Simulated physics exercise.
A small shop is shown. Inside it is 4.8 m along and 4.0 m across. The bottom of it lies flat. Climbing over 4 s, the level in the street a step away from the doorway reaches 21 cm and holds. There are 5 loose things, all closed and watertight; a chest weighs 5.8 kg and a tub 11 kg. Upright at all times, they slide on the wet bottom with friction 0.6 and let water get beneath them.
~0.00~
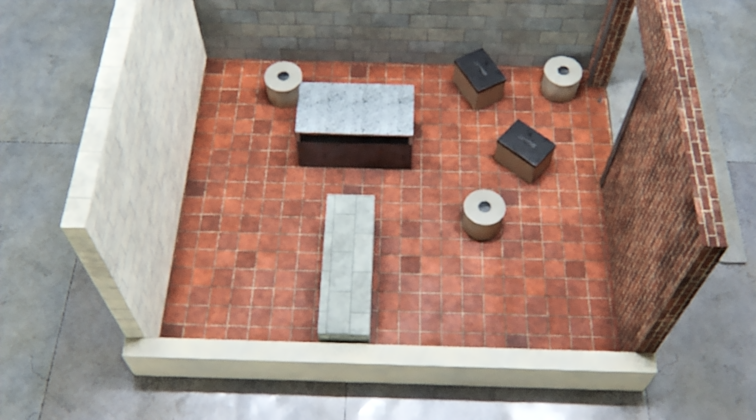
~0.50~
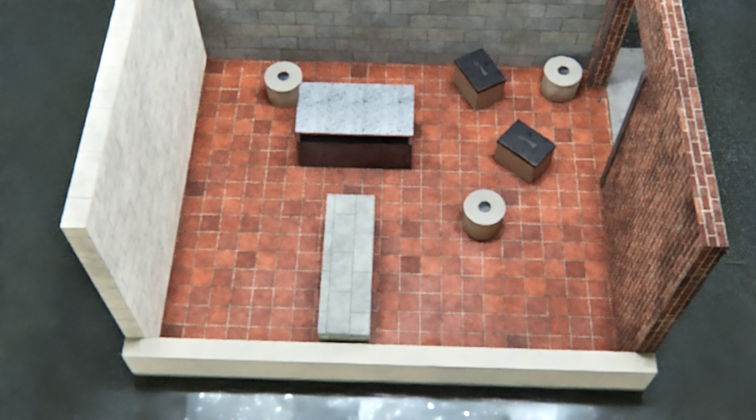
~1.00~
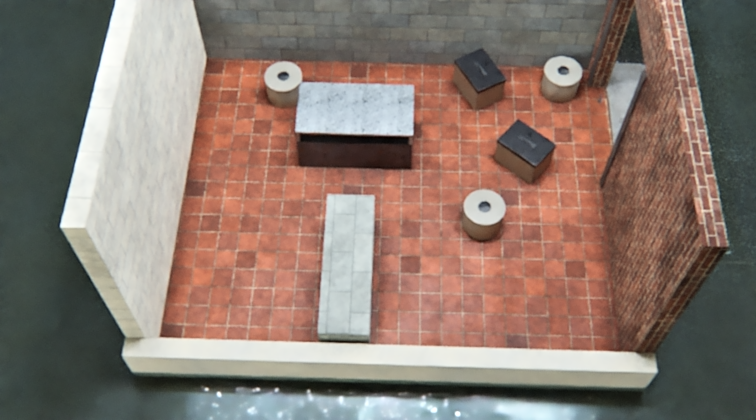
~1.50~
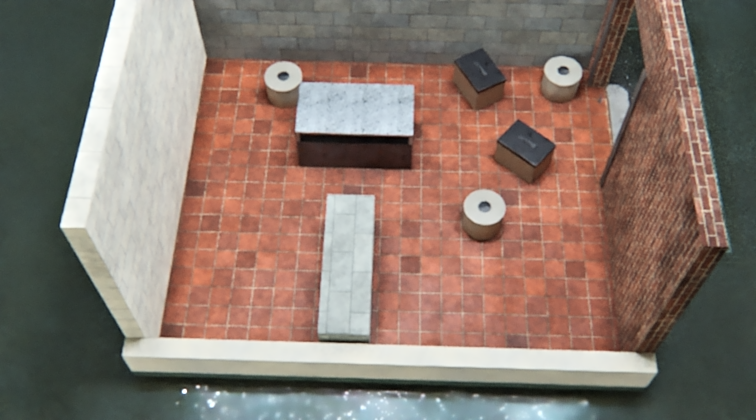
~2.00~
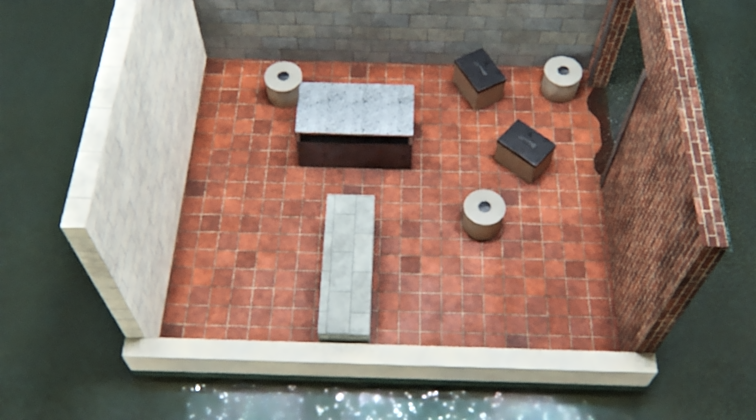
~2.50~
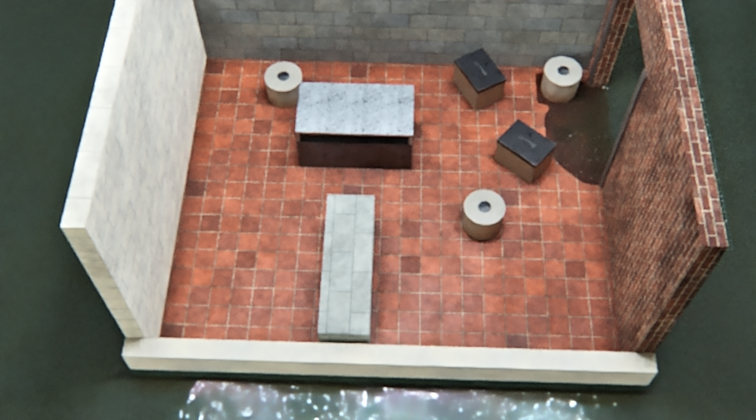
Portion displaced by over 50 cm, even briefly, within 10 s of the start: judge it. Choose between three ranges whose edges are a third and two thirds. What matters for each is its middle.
The range is the highest, two thirds or more.
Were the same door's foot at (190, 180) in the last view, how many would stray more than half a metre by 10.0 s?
Count: 3.
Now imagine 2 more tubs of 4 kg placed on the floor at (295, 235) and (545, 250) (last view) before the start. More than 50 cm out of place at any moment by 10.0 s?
Taking them in order, the first is within that distance and the second is within that distance.
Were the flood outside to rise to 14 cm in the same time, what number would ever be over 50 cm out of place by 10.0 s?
I count 3 of them in that case.
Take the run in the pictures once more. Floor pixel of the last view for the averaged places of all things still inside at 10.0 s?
Close to (345, 217).
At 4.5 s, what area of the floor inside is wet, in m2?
Close to 5.5 m2, I'd say.
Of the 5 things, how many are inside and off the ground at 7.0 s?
My tally comes to 3.
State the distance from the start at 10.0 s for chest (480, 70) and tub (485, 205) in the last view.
They've ended up 250 cm and 20 cm away, in that order.
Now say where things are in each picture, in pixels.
A chest at (527, 142) rests on the ground; a chest at (480, 69), on the bottom; 0.0 m2 under water; 0 of 5 have shifted, in the first frame.
A chest at (527, 142) rests on the ground; a chest at (480, 69), on the bottom; water covers 0.0 m2; 0 of 5 have shifted, in the second frame.
A chest at (527, 142), on the bottom; a chest at (480, 69), on the bottom; water covers 0.0 m2; 0 of 5 have shifted, in the third frame.
A chest at (527, 142) rests on the ground; a chest at (480, 69), on the bottom; 0.0 m2 under water; 0 of 5 have shifted, in the fourth frame.
A chest at (527, 142), on the bottom; a chest at (480, 69), on the bottom; water covers 0.0 m2; 0 of 5 have shifted, in the fifth frame.
A chest at (527, 142), on the bottom; a chest at (480, 69) rests on the ground; 0.6 m2 under water; 0 of 5 have shifted, in the sixth frame.
After 3.5 s 0 of 5 are over 50 cm from their spots; 0 afloat.
After 4.5 s 1 of 5 are over 50 cm from their spots; 1 afloat.
After 7.0 s 3 of 5 are over 50 cm from their spots; 3 afloat.
After 10.0 s 4 of 5 are over 50 cm from their spots, and 4 have been at some point; 4 afloat.
